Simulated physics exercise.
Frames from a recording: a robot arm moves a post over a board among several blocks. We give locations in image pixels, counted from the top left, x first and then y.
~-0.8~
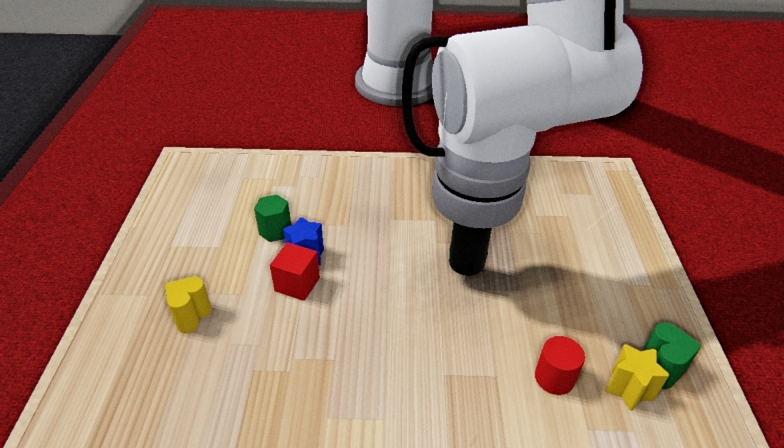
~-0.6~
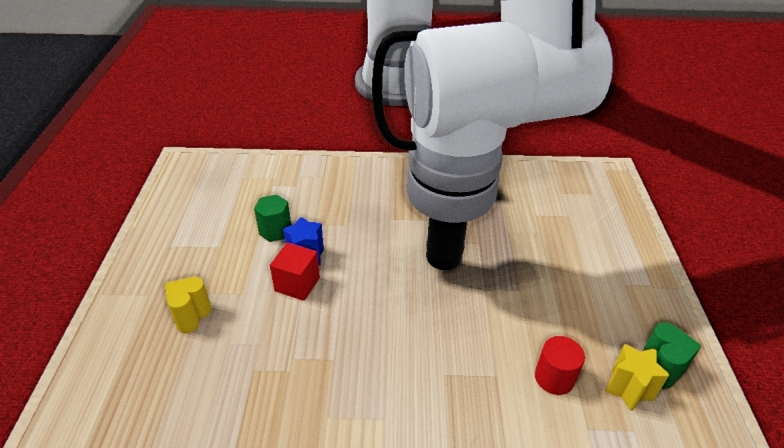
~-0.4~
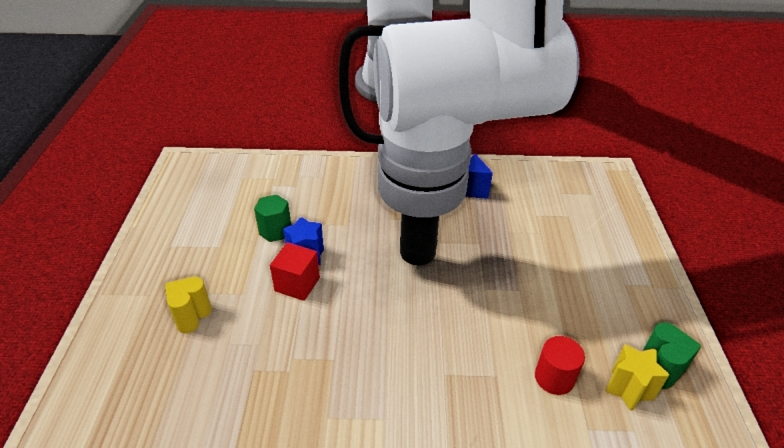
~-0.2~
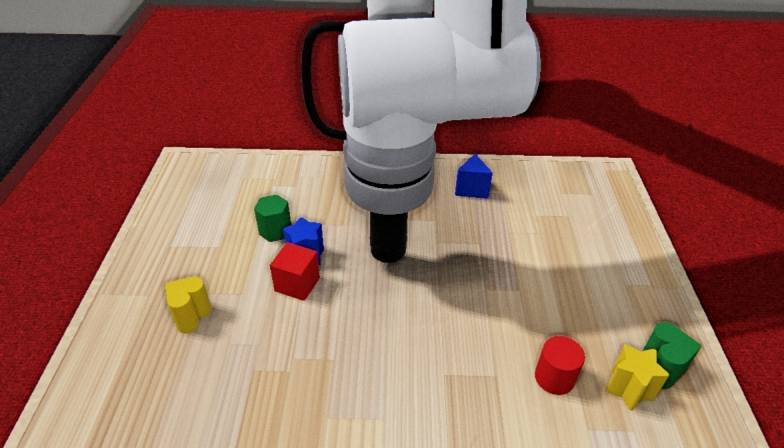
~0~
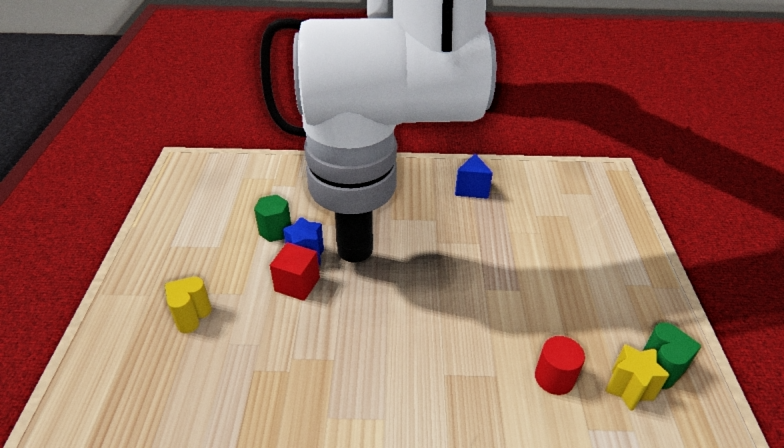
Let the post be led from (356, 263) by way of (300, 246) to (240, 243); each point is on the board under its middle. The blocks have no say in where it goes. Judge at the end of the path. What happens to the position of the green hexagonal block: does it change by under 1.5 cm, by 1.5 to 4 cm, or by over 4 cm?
Final distance: 1.5 to 4 cm.
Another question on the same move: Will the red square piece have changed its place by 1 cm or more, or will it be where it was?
It is still on its spot.
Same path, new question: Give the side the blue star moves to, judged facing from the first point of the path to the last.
The shift is leftward.
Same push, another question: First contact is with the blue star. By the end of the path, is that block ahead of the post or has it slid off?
It keeps leading.
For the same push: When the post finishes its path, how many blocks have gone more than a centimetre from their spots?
I count two.
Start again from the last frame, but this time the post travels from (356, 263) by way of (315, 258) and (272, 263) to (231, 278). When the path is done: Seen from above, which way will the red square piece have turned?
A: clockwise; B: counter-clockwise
Answer: B.
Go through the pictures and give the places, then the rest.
Post tip at (467, 264); block tops, green hexagonal block at (271, 205); red square piece at (294, 258); blue star at (303, 230), in the first frame.
Post at (444, 258); blocks unchanged, in the second frame.
Post at (418, 254); blocks unchanged, in the third frame.
Post at (388, 251); blocks unchanged, in the fourth frame.
Post at (355, 251); green hexagonal block at (271, 205); red square piece at (294, 258); blue star at (303, 230), in the fifth frame.
The first path, step by step. One third of the way, post at (318, 238); blue star at (284, 227), turned 15° anticlockwise.
Two thirds of the way, post at (278, 231); green hexagonal block at (260, 200), turned 35° clockwise; blue star at (244, 227), turned 30° anticlockwise.
At the end, post at (237, 231); green hexagonal block at (246, 195), turned 85° clockwise; red square piece in place; blue star at (205, 232), turned 45° anticlockwise.
